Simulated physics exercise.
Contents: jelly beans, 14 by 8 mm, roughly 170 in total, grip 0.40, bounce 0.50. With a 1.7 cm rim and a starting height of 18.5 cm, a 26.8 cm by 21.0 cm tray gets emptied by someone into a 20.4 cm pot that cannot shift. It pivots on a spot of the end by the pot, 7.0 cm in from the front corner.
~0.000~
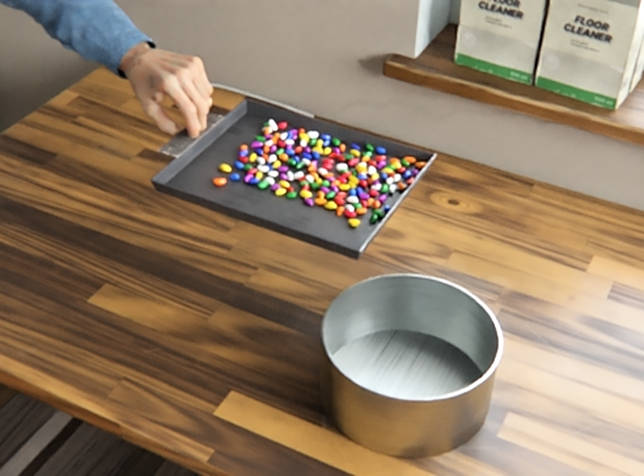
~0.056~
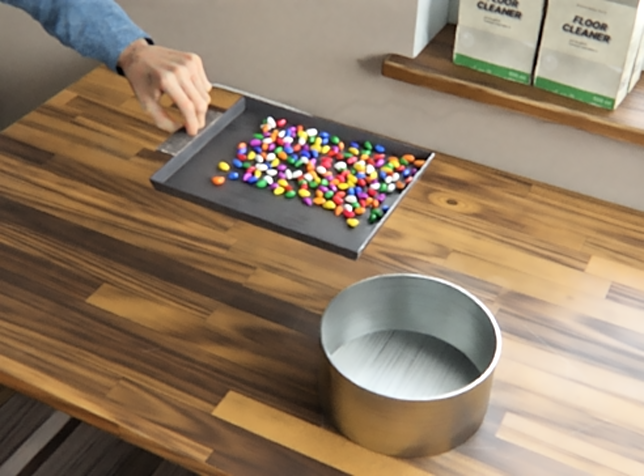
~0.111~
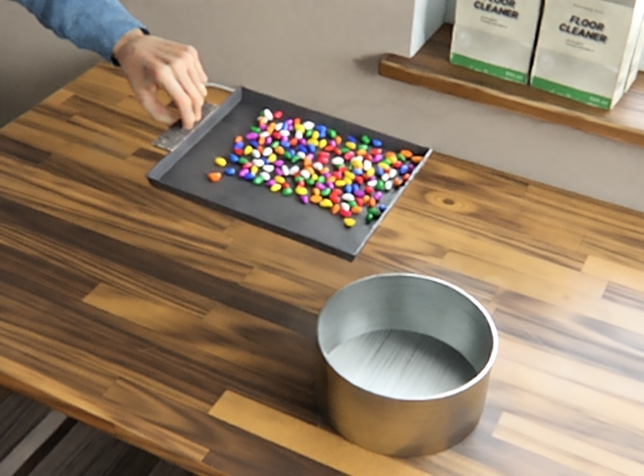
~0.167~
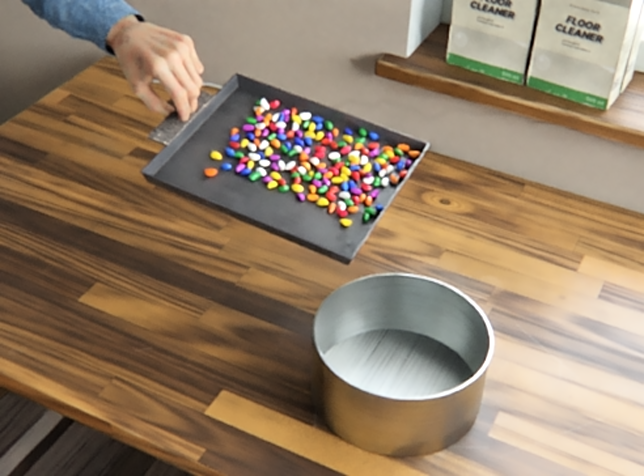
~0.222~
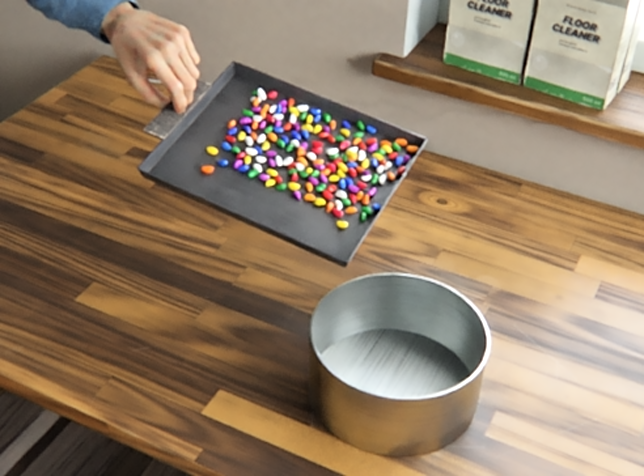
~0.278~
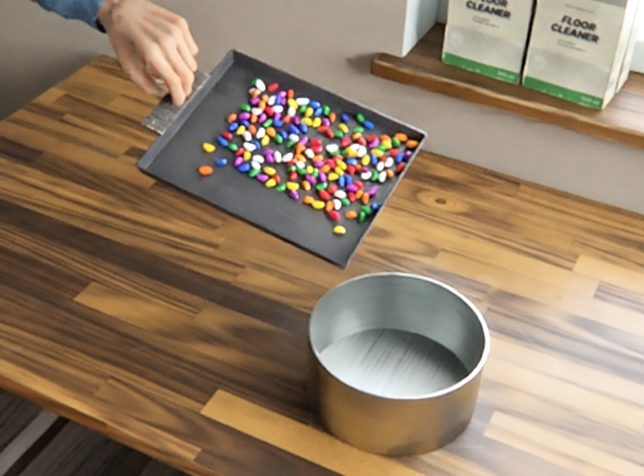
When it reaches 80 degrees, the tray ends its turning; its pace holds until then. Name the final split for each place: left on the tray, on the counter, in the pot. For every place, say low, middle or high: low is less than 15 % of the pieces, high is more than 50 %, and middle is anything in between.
Here is the split: Tray: Low; counter: Middle; pot: High.
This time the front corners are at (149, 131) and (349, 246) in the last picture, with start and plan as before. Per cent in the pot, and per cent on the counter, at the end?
That works out as pot 20 and counter 60.
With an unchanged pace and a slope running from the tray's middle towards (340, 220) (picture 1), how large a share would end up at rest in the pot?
Estimate: Some 90 per cent.
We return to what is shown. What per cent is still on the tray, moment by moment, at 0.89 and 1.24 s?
Earlier moment 65, later moment 20.
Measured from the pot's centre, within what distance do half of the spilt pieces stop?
Some 18 cm.
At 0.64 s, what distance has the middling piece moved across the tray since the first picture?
About 10 cm.
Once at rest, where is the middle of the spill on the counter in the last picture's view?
(266, 373), roughly.
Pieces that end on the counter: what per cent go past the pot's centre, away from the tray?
Share past the middle: Roughly 0 percent.
After 0.64 s, tilt 48 degrees; the tray holds 100 %, the pot 0 %.
After 0.89 s, tilt 68 degrees; the tray holds 65 %, the pot 20 %.
After 1.24 s, tilt 80 degrees; the tray holds 20 %, the pot 55 %.
By 2.5 s all is still; tray 0 %, counter 25 %, pot 70 %.
